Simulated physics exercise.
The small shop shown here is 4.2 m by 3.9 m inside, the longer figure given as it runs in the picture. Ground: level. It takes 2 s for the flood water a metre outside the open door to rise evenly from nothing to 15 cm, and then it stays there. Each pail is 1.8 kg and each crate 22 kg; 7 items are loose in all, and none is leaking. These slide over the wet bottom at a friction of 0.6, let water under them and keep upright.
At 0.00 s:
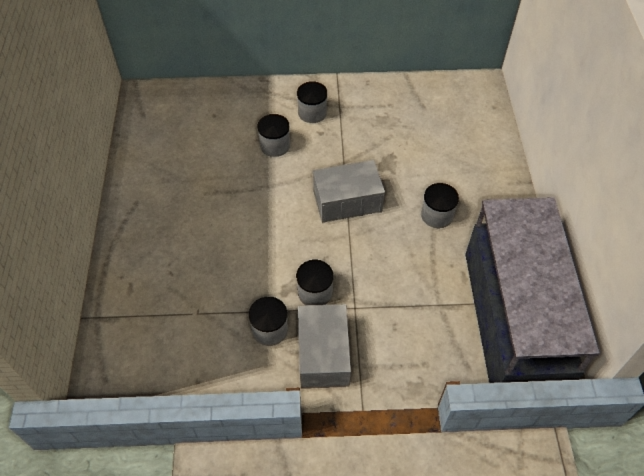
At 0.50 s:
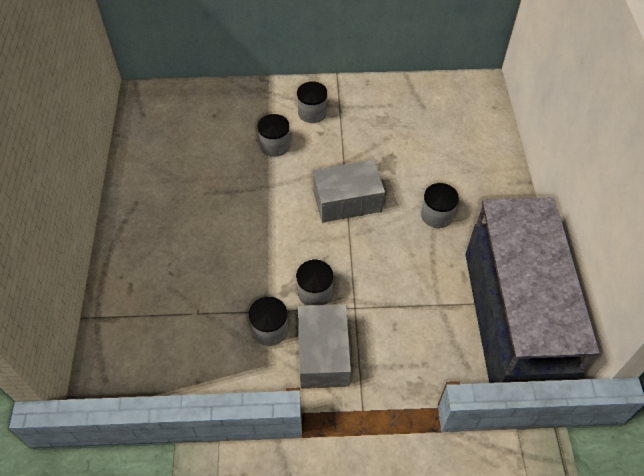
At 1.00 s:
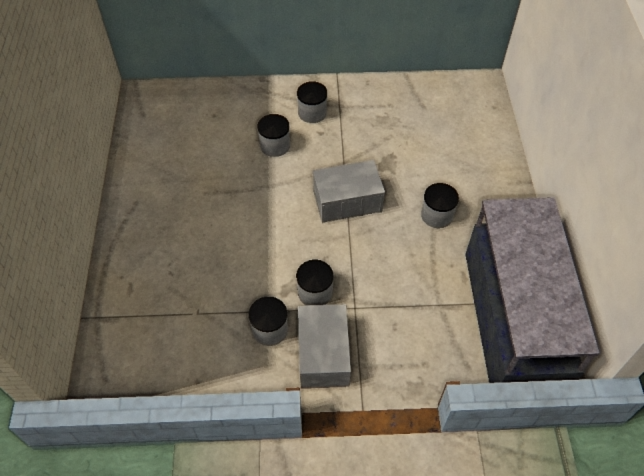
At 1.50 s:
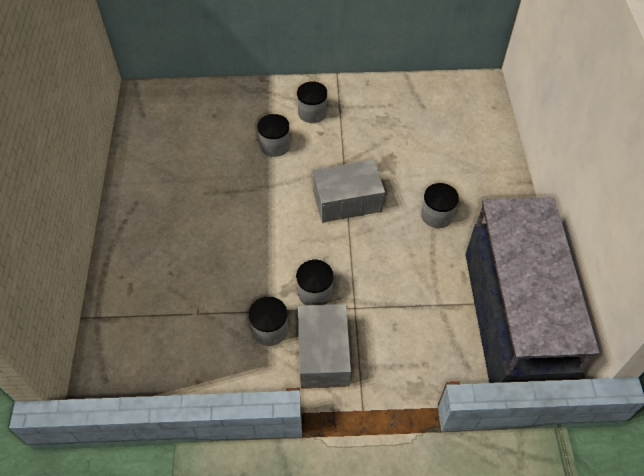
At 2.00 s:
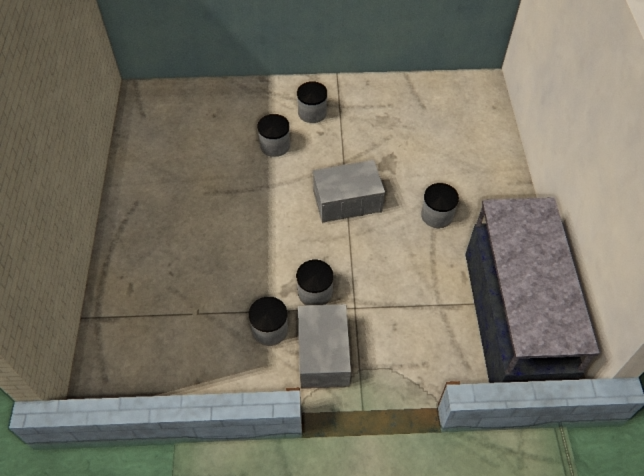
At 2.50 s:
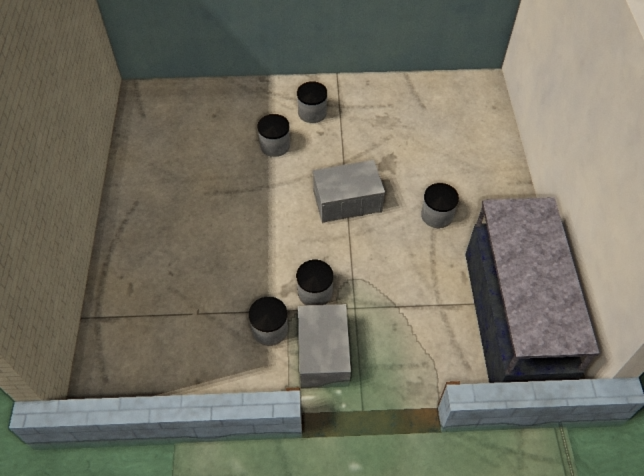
Greenish water spreads outside the low front wall, then enters the room through the gap.
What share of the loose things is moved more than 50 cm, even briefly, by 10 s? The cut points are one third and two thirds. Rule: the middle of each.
It falls under one third.
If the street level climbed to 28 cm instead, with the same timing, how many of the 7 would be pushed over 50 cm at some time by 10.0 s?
Count under that change: 7.
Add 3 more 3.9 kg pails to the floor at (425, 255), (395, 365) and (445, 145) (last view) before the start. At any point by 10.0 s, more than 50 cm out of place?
Taking them in order, the first is beyond that distance, the second is beyond that distance and the third is beyond that distance.
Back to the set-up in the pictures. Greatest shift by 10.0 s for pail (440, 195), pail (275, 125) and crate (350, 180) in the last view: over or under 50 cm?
Same order as the question: Greater, smaller, smaller.
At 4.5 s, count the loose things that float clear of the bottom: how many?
It comes to 0.
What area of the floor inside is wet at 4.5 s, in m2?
Roughly 8.0 m2 of it is wet.
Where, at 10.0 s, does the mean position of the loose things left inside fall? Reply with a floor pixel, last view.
About (287, 218).
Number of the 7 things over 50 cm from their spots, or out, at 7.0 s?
1 of them.
After 3.5 s 0 of 7 are over 50 cm from their spots; 0 afloat.
After 4.5 s 1 of 7 are over 50 cm from their spots; 0 afloat.
After 7.0 s 1 of 7 are over 50 cm from their spots; 1 afloat.
After 10.0 s 2 of 7 are over 50 cm from their spots, and 2 have been at some point; 3 afloat.
